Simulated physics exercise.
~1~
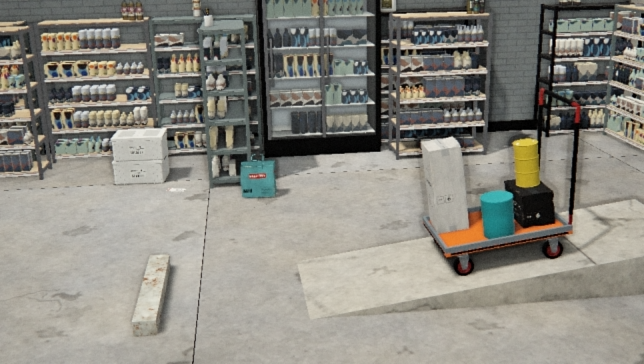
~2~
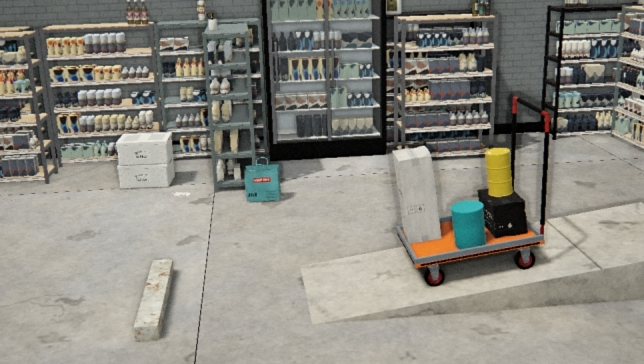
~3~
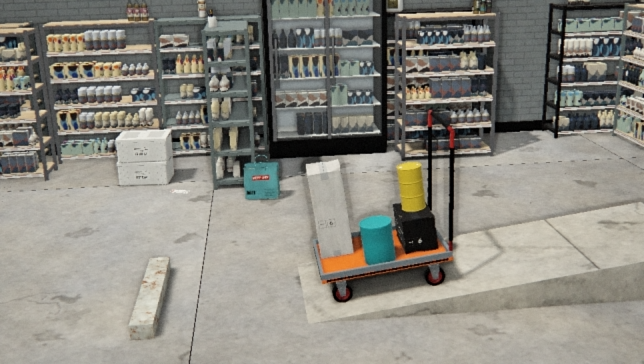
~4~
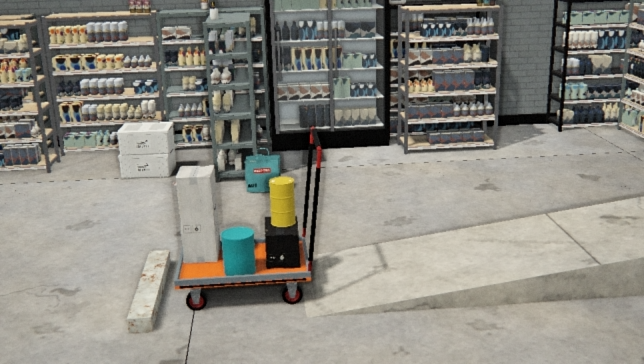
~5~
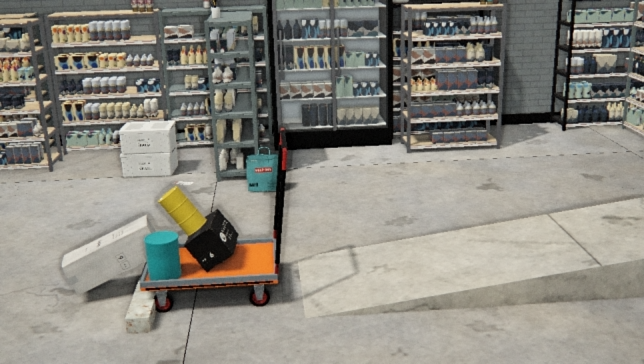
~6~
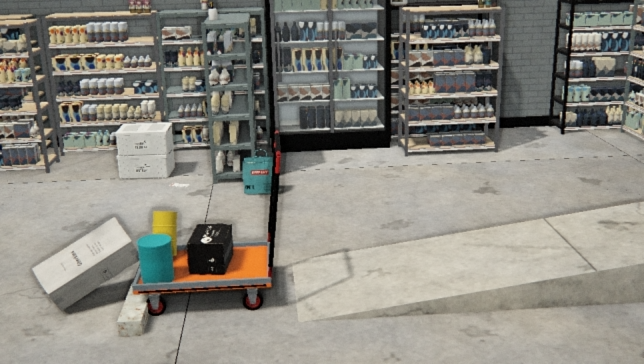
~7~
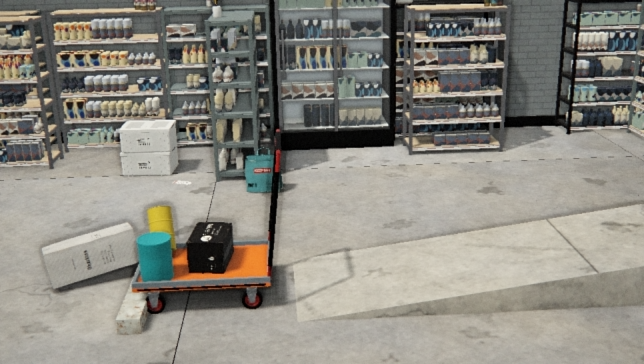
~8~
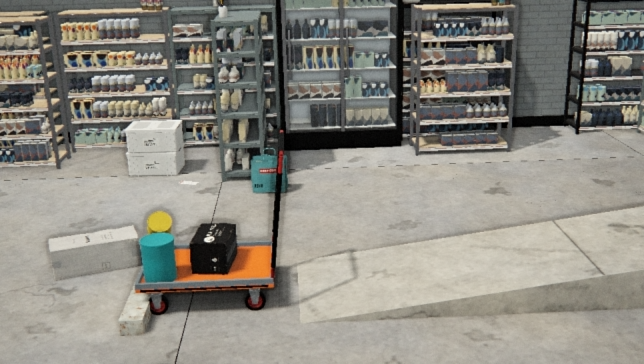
An orange platform trolley with a dark upright handle stands on a pale concrete ramp at right, seen from slightly above in a storeroom lined with shelves of shoes. It carries a tall white box at left, a turquoise pail in front, and a yellow canister atop a black box. The trolley rolls left down the ramp and across the floor, stopping abruptly at a low kerb. The white box topples left off the deck as the canister and black box tip. Finally, the white box lies beyond the kerb, the canister ends behind the upright pail, and the black box rests overturned on the trolley.
